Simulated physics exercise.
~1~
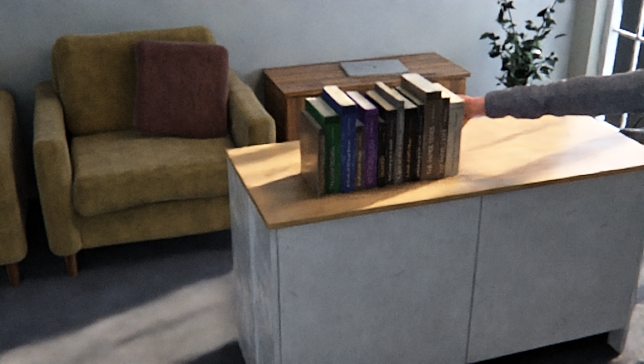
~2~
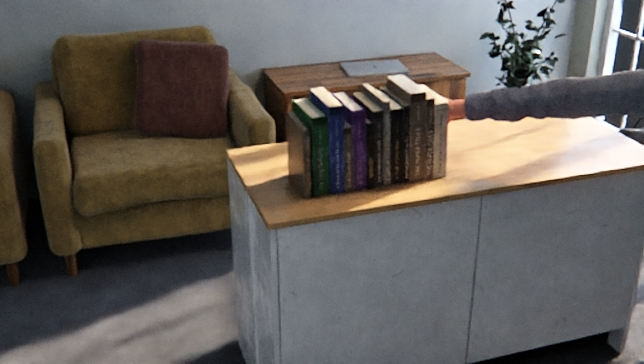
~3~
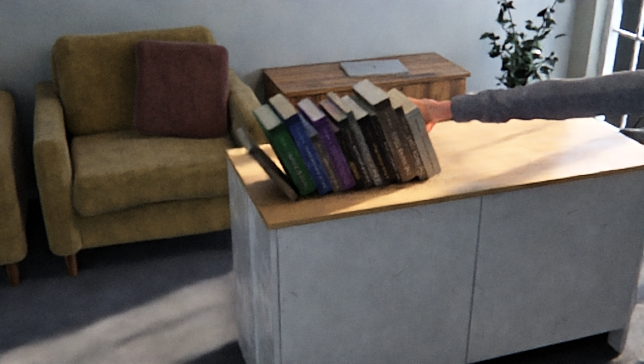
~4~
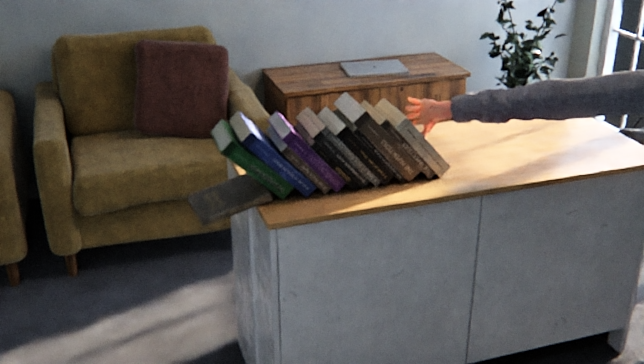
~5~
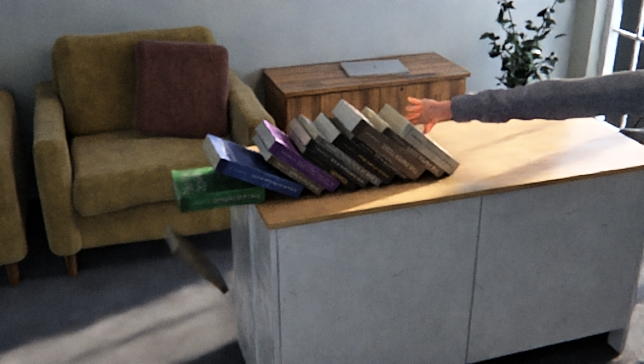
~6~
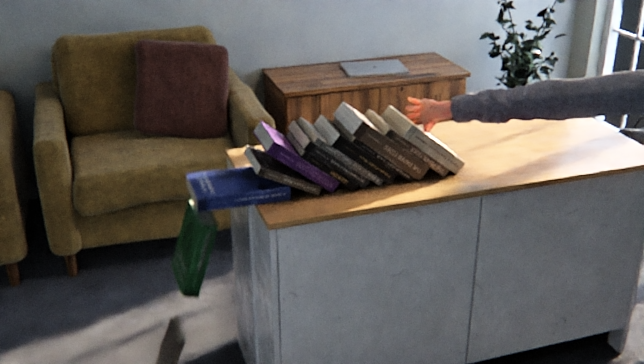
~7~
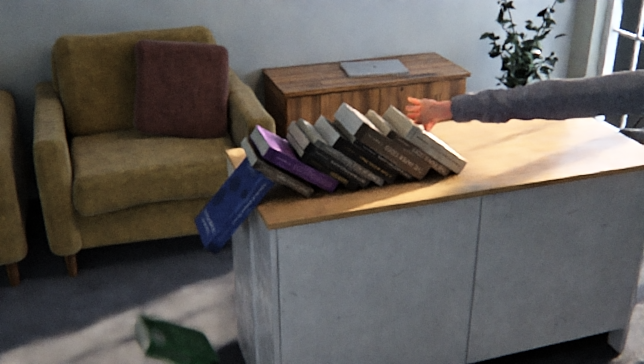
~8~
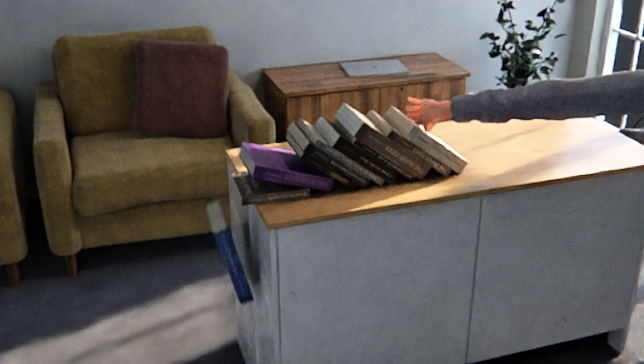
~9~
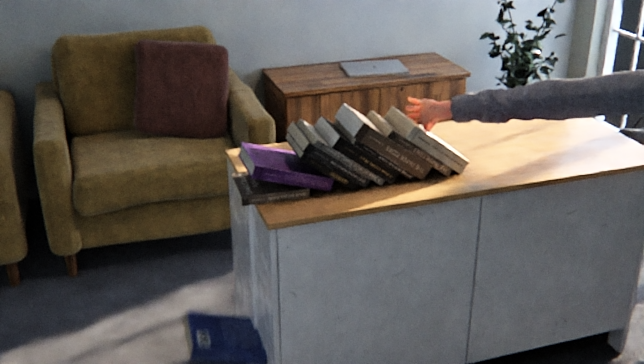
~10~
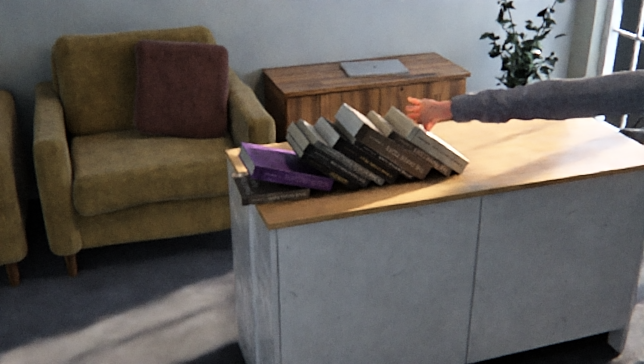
Living room cabinet with a hand pushing a book row leftward, green and blue books falling, purple staying at the edge.
